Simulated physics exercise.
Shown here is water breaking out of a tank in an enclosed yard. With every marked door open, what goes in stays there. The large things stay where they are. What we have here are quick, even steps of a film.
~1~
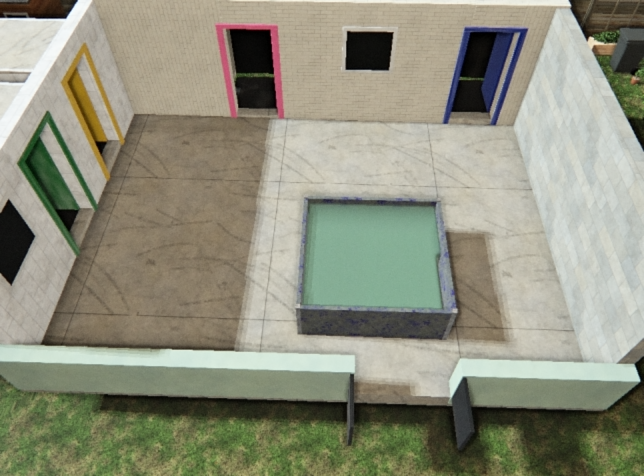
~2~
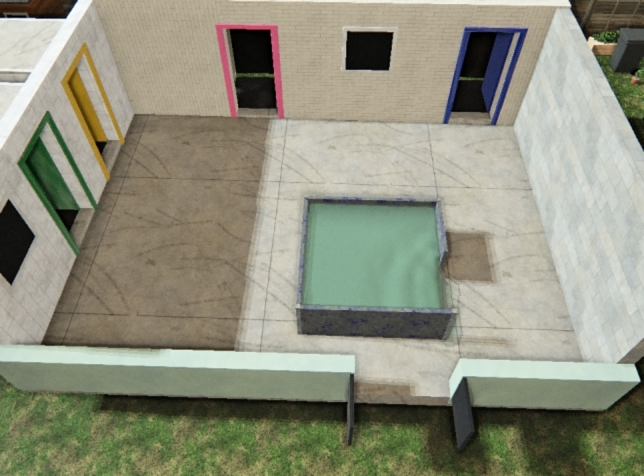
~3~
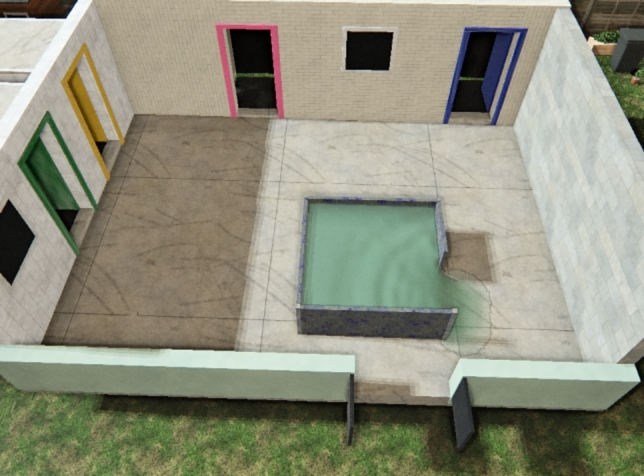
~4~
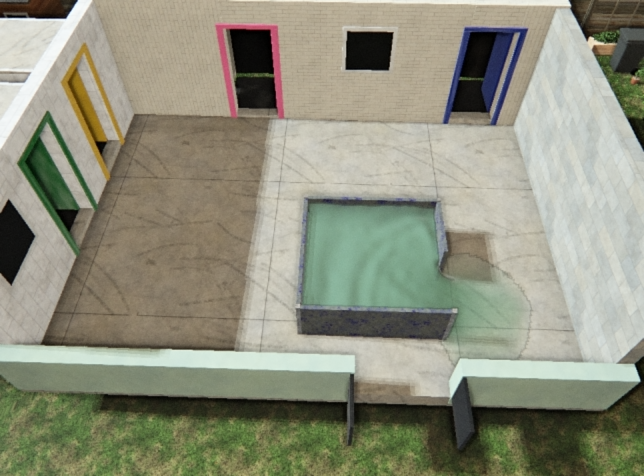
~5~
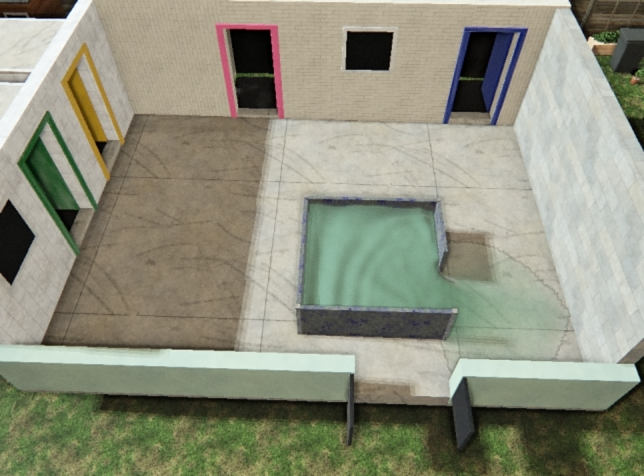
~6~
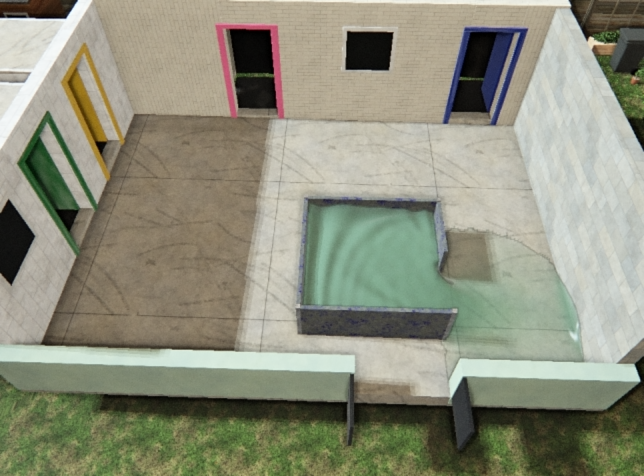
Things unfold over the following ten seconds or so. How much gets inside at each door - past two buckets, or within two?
The yellow door within two, the green door within two, the pink door within two, the blue door past two.
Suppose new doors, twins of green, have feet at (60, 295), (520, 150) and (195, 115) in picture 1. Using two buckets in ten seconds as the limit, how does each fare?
In order: Falls short, exceeds it, falls short.
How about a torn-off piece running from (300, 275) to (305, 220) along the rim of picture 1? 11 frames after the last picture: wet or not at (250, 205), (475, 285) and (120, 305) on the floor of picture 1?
So: Wetted, then spared, then wetted.
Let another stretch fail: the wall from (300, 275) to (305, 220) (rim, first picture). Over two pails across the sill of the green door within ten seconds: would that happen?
Note on green - it gets too much.
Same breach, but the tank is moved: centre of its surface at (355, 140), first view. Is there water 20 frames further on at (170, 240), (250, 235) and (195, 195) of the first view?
Well, in the order you listed them, they'd be unreached, unreached and unreached.
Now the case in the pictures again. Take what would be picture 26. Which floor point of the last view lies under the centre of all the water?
It is near (443, 267).
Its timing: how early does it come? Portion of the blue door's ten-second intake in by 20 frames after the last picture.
My guess is about 10 %.
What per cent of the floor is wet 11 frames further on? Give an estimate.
Share estimate: About 20 per cent.
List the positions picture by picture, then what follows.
The first picture shows the open tank at (374, 252) is whole and still.
In the second picture, the front is at (454, 340), out from the gap at (441, 299).
In the third picture, water pours out at (441, 300) and has run to (475, 281).
In the fourth picture, the front is at (522, 298), out from the gap at (441, 300).
In the fifth picture, the front is at (562, 323), out from the gap at (441, 300).
In the sixth picture, the front is at a hidden place, out from the gap at (441, 300).
A moment on, water covers 10 % of the floor; the yellow door not reached, the green door not reached, the pink door not reached, the blue door not reached.
Next, water covers 20 % of the floor; the yellow door not reached, the green door not reached, the pink door not reached, the blue door not reached.
Then, water covers 35 % of the floor; the yellow door not reached, the green door not reached, the pink door not reached, the blue door over two buckets in.
Later, water covers 65 % of the floor; the yellow door not reached, the green door not reached, the pink door wet at the sill, nothing in, the blue door far over two buckets in.
In the end, water covers 95 % of the floor; the yellow door wet at the sill, nothing in, the green door wet at the sill, nothing in, the pink door wet at the sill, nothing in, the blue door far over two buckets in.
